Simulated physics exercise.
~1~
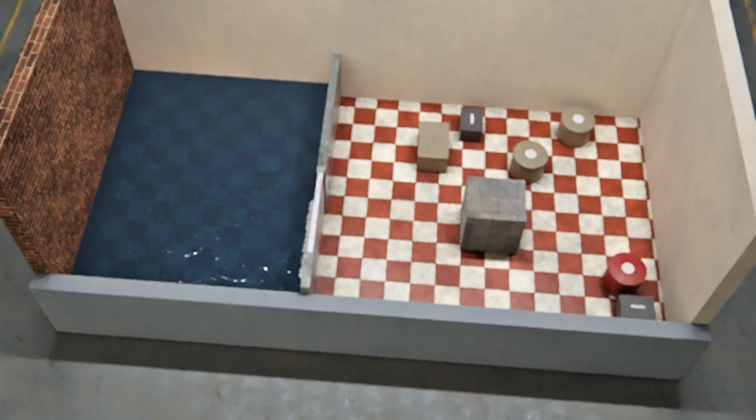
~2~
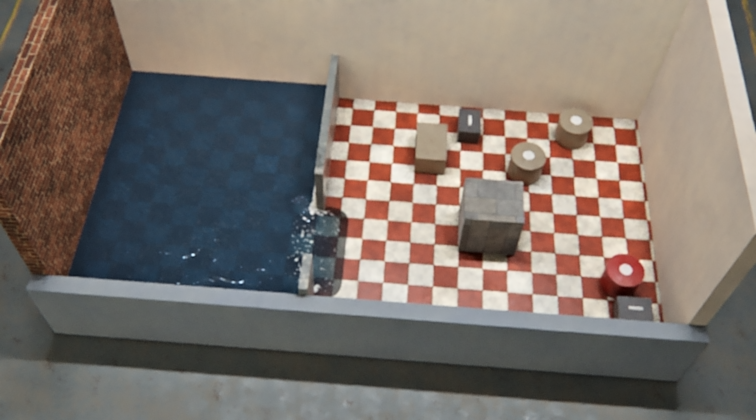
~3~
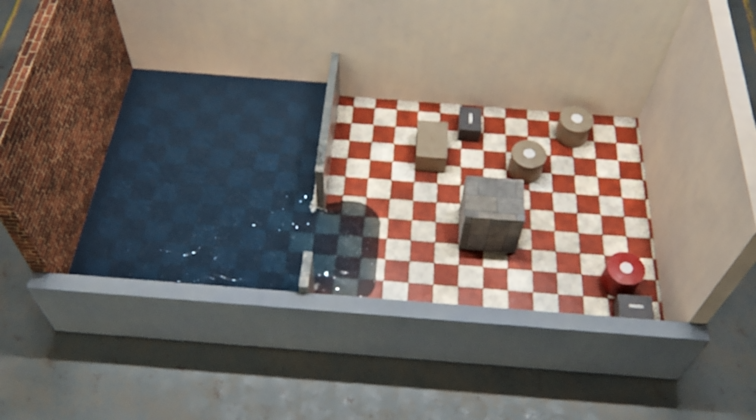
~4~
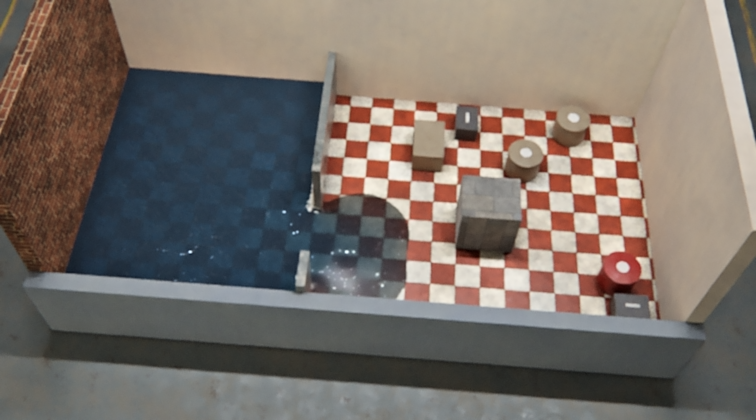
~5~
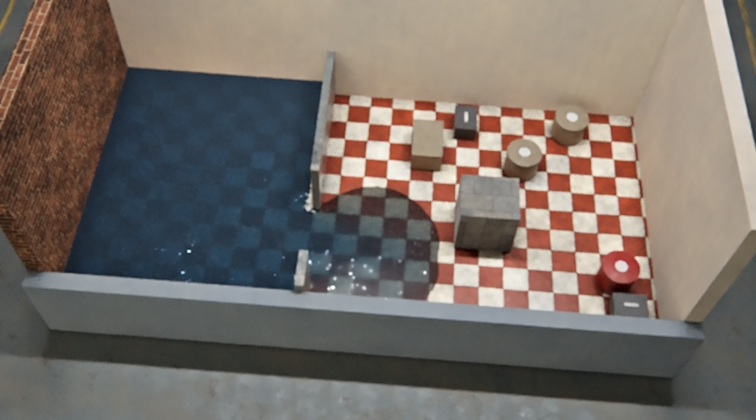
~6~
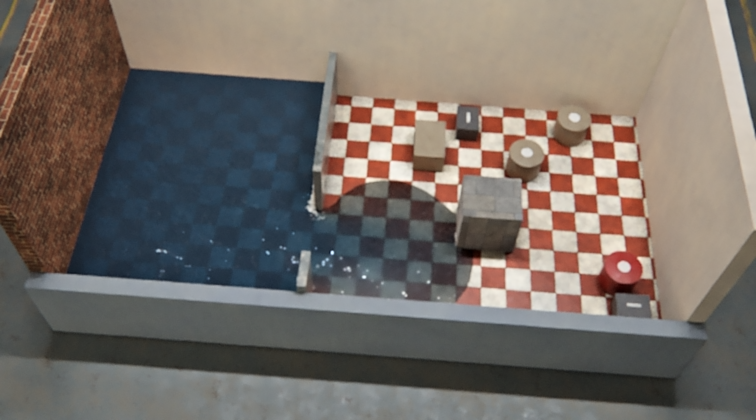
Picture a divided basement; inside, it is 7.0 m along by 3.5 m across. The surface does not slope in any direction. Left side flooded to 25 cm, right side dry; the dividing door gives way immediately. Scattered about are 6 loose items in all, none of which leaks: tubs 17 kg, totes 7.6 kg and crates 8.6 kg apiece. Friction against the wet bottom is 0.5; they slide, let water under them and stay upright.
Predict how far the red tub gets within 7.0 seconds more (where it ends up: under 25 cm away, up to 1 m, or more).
It wanders off.
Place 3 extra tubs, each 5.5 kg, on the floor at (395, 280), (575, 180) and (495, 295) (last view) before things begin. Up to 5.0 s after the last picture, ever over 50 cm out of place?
Order kept: Too far; not that far; too far.
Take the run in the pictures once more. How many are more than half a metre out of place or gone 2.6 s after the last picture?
By my tally, 0.
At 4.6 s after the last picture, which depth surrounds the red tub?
Roughly 6 cm at that moment.
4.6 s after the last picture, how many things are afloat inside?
Of them, 1.
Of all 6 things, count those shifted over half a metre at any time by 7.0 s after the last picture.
Total: 3.
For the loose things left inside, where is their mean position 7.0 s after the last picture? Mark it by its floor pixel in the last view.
Close to (505, 148).
Then, 0.6 s after the last picture the red tub is near (624, 267), 0.0 m from its start, aground; 0 afloat.
Then, 2.6 s after the last picture the red tub is near (624, 265), 0.0 m from its start, aground; 1 afloat.
Then, 4.6 s after the last picture the red tub is near (614, 174), 1.4 m from its start, aground; 1 afloat.
Then, 7.0 s after the last picture the red tub is near (578, 151), 1.7 m from its start, afloat; 4 afloat.
